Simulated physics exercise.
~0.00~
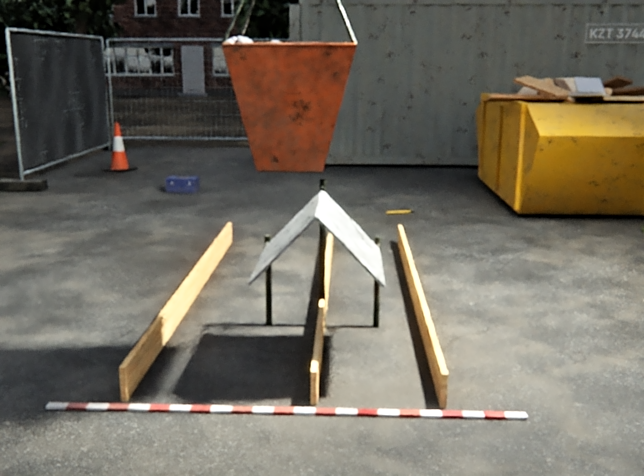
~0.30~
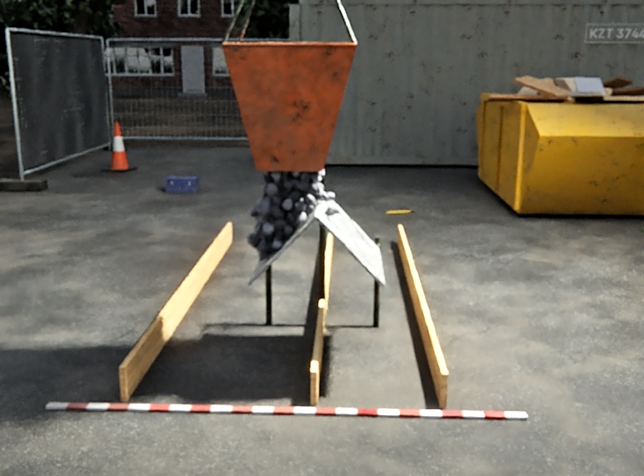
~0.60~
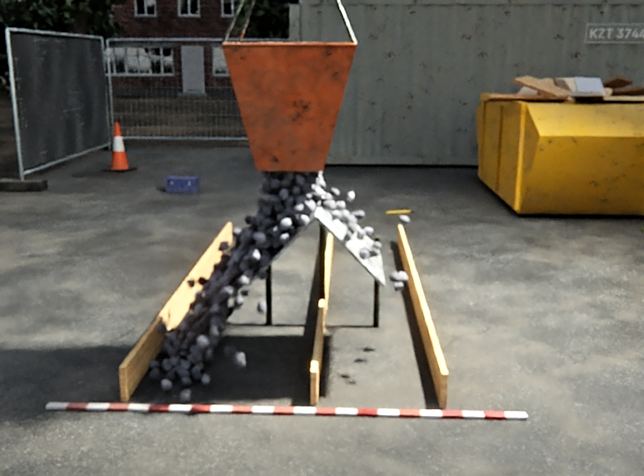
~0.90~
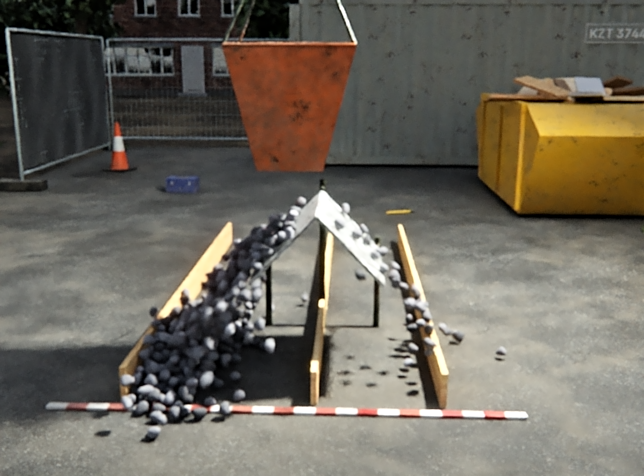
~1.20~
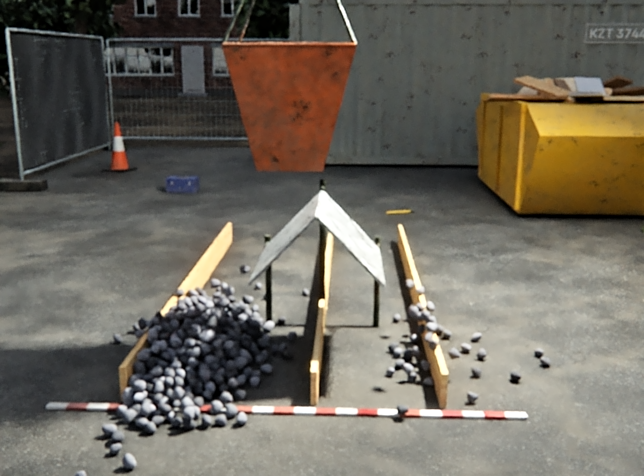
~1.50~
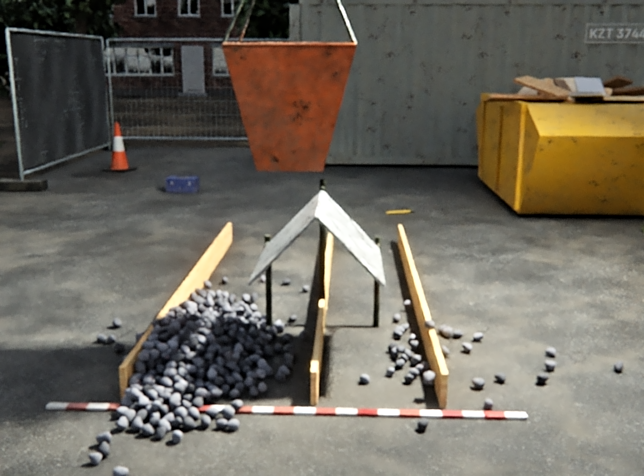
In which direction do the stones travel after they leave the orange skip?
They move down, dropping onto the steel ridge and sliding off its slopes to the ground.
Rounded grey stones wait in an orange skip hanging over a fixed steel ridge in a paved yard, seen from the front and slightly above. Wooden planks mark two bays behind a red-and-white staff, with a traffic cone and fence at left and a yellow container at right. The stones pour from the bottom of the skip onto the ridge, mostly down its left slope, while a smaller stream slides down the right. They tumble into the bays, some spilling past the planks and staff. Finally, a large heap fills the left bay, with few stones in the right and strays outside.
